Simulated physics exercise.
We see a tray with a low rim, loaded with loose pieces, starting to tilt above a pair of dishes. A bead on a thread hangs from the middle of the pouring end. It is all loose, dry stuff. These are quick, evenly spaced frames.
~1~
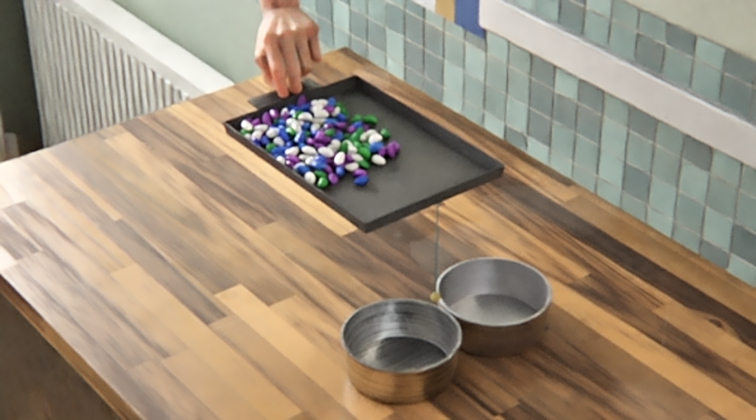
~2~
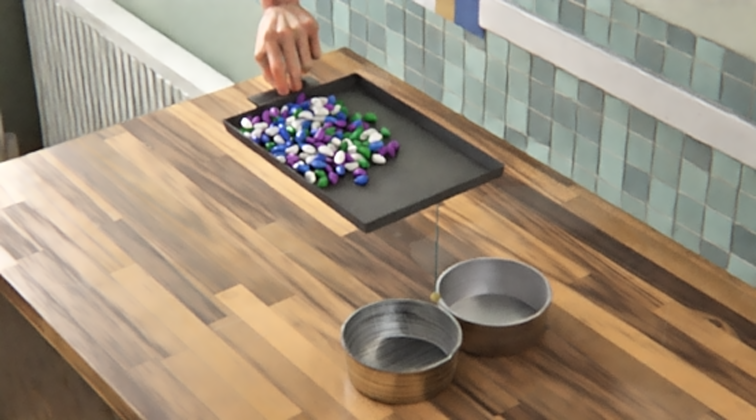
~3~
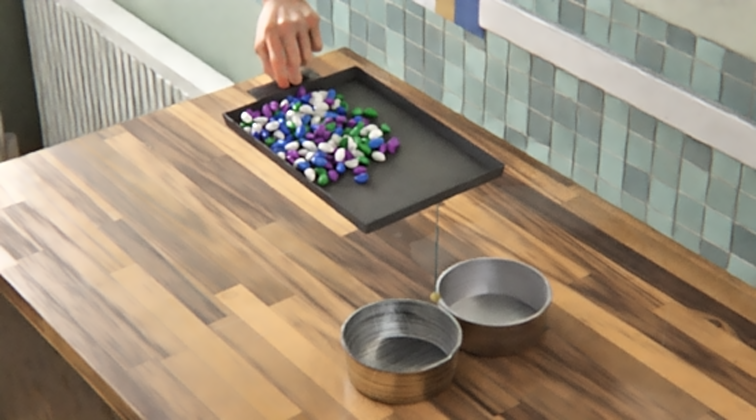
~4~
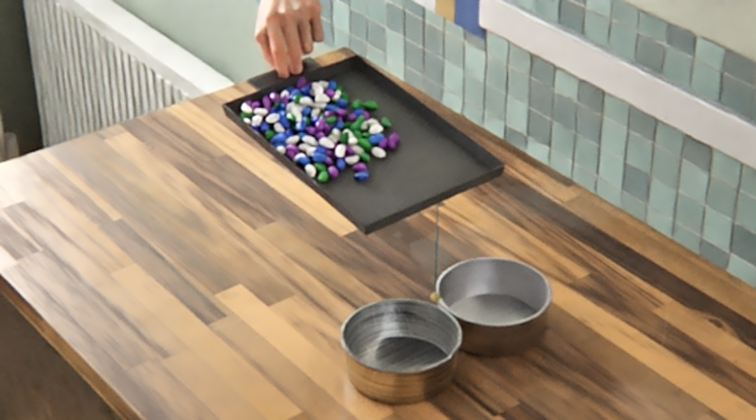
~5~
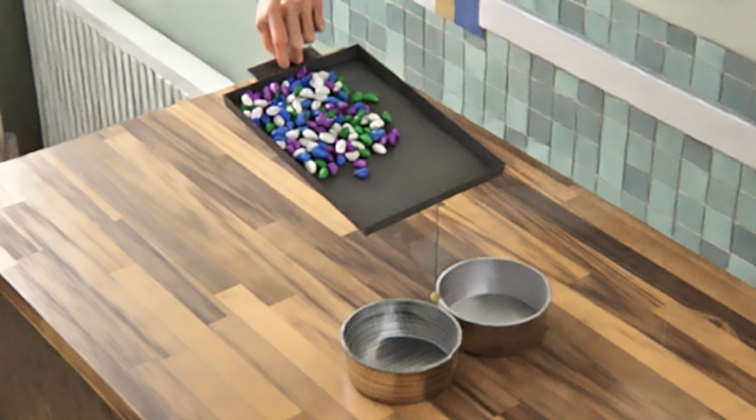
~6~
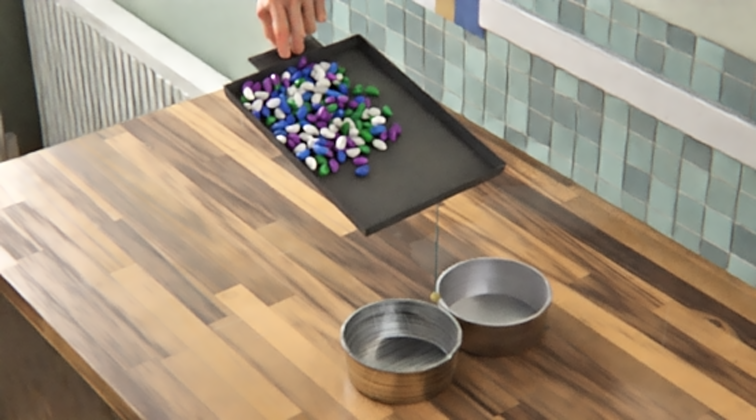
A hand slowly tilts a dark tray of colourful jelly beans above two metal dishes.
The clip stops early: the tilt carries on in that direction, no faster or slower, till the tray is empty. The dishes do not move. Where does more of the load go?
The left-hand dish gets more.
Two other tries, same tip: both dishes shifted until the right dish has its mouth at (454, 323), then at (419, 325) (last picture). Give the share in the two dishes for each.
The first gives 80 %, the second 60 %.
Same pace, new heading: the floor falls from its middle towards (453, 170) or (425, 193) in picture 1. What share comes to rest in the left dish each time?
About 0 and 30 per cent.
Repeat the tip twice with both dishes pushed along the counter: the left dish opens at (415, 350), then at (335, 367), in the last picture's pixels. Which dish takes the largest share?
In turn: The left-hand dish; right.
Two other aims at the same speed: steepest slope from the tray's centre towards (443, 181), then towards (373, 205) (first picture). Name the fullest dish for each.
At the first place the right one, at the second the dish on the left.
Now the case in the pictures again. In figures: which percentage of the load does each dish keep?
For the left dish some 60 %, for the right dish some 10 %.
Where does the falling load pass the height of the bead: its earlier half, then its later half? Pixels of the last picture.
First near (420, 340), later near (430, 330).
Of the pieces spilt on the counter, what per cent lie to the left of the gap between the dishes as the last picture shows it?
It comes to 20 per cent or so.
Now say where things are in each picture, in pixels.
The first frame shows corners of the pouring end at (366, 221) and (501, 164), level; middle of the load at (319, 140), jelly beans; left dish at (438, 378); right dish at (531, 331); bead on its thread at (436, 297).
The second frame shows corners of the pouring end at (366, 221) and (501, 164), level; middle of the load at (319, 139).
The third frame shows corners of the pouring end at (366, 222) and (502, 164), tipped barely, lowest at the left corner; middle of the load at (319, 134).
The fourth frame shows corners of the pouring end at (367, 223) and (502, 164), tipped a little, lowest at the left corner; middle of the load at (319, 128).
The fifth frame shows corners of the pouring end at (367, 225) and (503, 163), tipped a little, lowest at the left corner; middle of the load at (319, 121).
The sixth frame shows corners of the pouring end at (367, 226) and (503, 163), tipped a little, lowest at the left corner; middle of the load at (320, 115); left dish at (438, 378); right dish at (531, 331).
Soon after the last picture, tray tipped steeply; nearly all on the tray; a small part in the air.
A little later, tray tipped right over; most on the tray; a small part in the left dish; a small part outside both; a stray few in the air.
Later still, tray tipped past a quarter turn; about two thirds in the left dish; a small part in the right dish; about a third outside both.
At rest, tray tipped past a quarter turn; about two thirds in the left dish; a small part in the right dish; about a third outside both.
